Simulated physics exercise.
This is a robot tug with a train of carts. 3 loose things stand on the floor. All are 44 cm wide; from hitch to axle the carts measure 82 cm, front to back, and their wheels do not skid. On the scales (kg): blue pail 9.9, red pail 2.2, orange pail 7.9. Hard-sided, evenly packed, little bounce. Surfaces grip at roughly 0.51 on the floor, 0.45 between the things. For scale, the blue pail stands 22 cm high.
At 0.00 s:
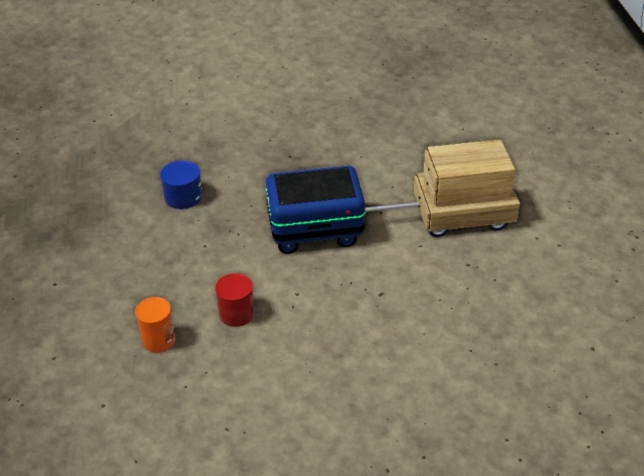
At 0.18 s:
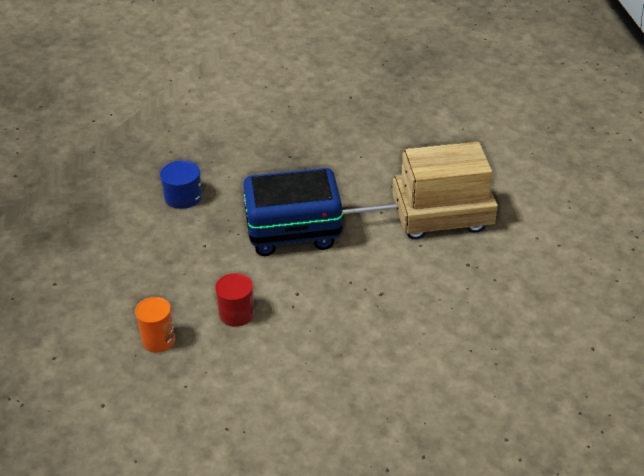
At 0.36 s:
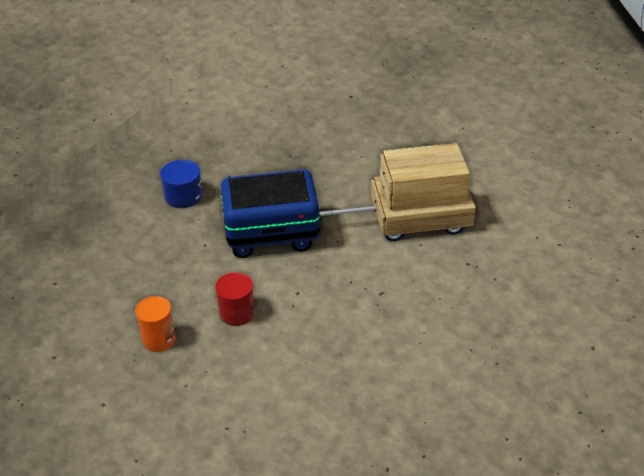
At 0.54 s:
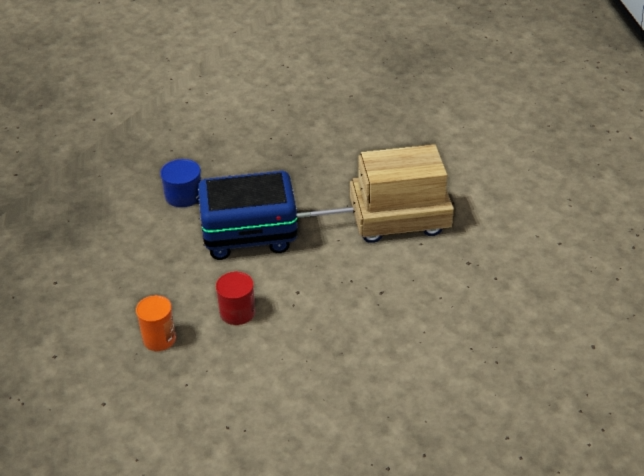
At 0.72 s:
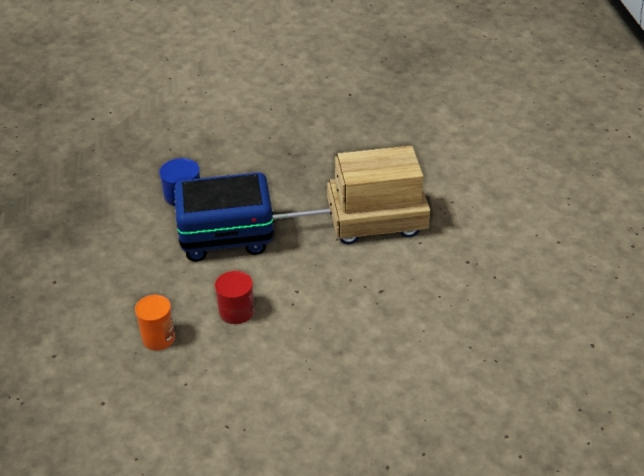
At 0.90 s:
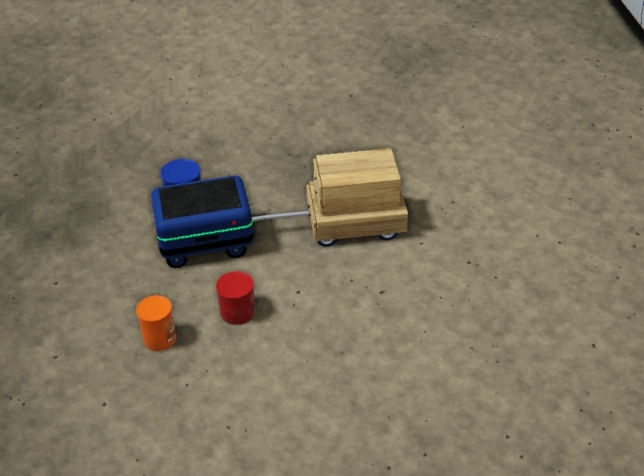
The clip opens on a blue robot tug hitched to a wooden cart stacked with wooden blocks, with blue, red and orange pails standing to its left and below. The tug rolls steadily left, drawing the cart behind it, and passes between the pails, partly hiding the blue one from view.
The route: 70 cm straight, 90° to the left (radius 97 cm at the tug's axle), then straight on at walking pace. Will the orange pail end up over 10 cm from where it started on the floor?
The orange pail gets shifted.
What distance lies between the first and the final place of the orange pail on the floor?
Some 60 cm.
Around 1.70 s, 146 cm covered.
Around 2.70 s, 232 cm covered; orange pail shifted 4 cm near (157, 328).
Around 3.60 s, 310 cm covered; orange pail shifted 54 cm near (167, 391).
Finally (5.0 s), not toppled but over 10 cm from the start, orange pail; the other 2 still in place (within 10 cm). Final places as that camera would see them, orange pail near (174, 397).
